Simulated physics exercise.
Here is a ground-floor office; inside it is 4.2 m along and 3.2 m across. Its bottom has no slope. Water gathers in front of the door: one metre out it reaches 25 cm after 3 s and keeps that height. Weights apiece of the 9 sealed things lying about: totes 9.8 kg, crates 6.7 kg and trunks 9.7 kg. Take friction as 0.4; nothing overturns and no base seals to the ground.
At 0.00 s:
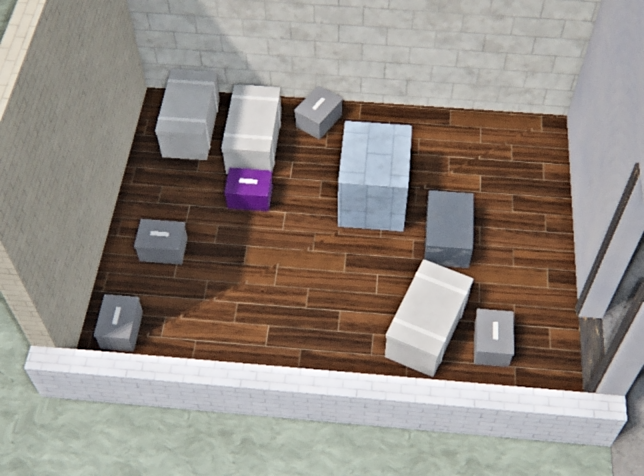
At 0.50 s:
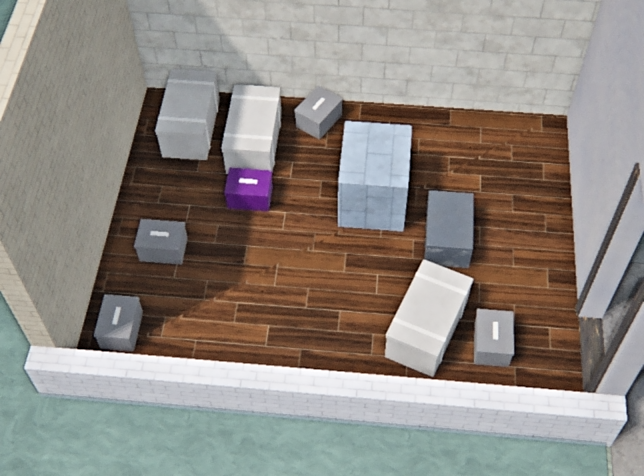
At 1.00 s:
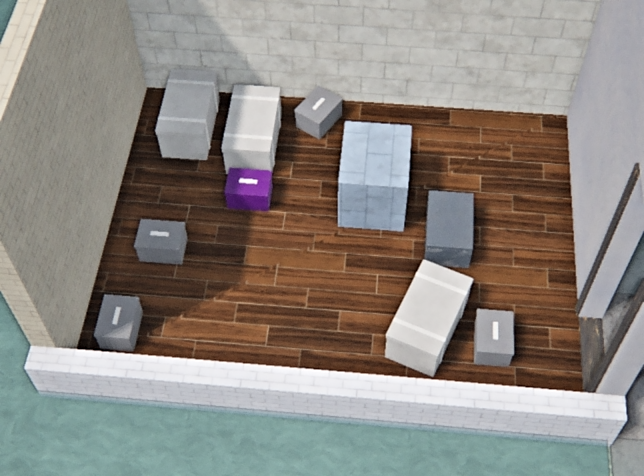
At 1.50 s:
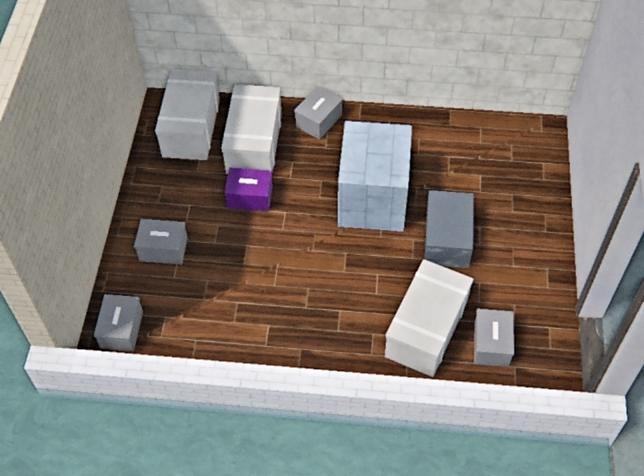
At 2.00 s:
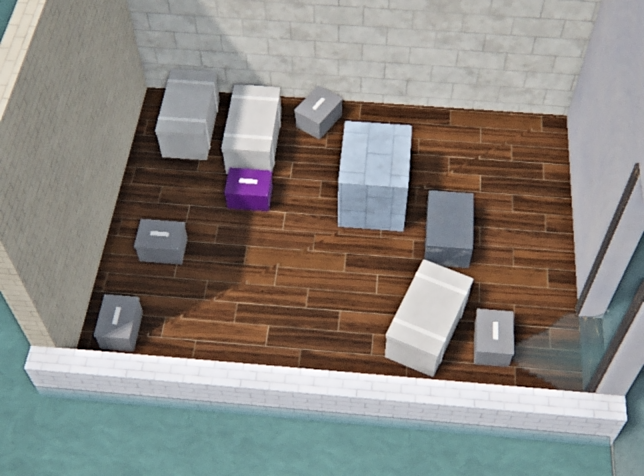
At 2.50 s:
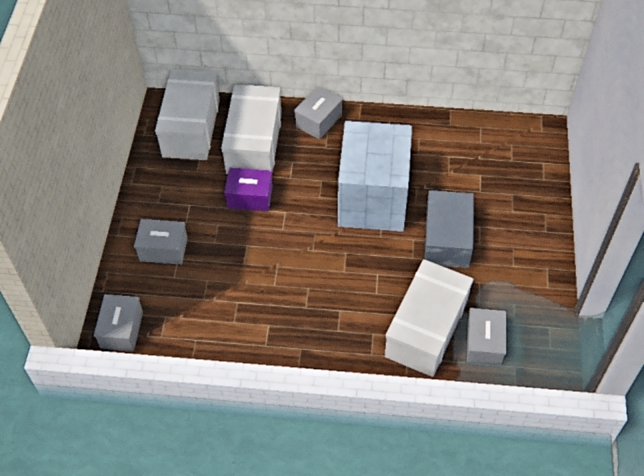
At first, gray and white boxes and a purple tote sit still on the dry wooden floor of a walled room while water deepens in color outside. Then a thin sheet of water enters at the lower right and spreads inward, and the small gray box nearest it shifts slightly left.
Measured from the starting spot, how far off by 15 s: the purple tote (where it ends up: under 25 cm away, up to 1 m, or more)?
The purple tote is nudged along.
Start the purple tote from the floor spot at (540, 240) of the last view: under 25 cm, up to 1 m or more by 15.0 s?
It travels far.
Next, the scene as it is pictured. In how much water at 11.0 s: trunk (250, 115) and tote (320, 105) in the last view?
Roughly 9 and 7 cm.
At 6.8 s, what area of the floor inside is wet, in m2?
About 12 m2.
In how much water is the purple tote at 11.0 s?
Roughly 10 cm.
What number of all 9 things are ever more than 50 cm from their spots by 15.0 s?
That makes 9.
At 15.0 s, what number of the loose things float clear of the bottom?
I count 9.
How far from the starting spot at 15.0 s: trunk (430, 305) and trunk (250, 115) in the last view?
In turn: 200 cm, 80 cm.
After 3.5 s the purple tote is near (248, 182), 0.0 m from its start, aground; 0 afloat.
After 6.8 s the purple tote is near (248, 181), 0.0 m from its start, aground; 4 afloat.
After 11.0 s the purple tote is near (291, 180), 0.4 m from its start, afloat; 8 afloat.
After 15.0 s the purple tote is near (272, 228), 0.6 m from its start, afloat; 9 afloat.
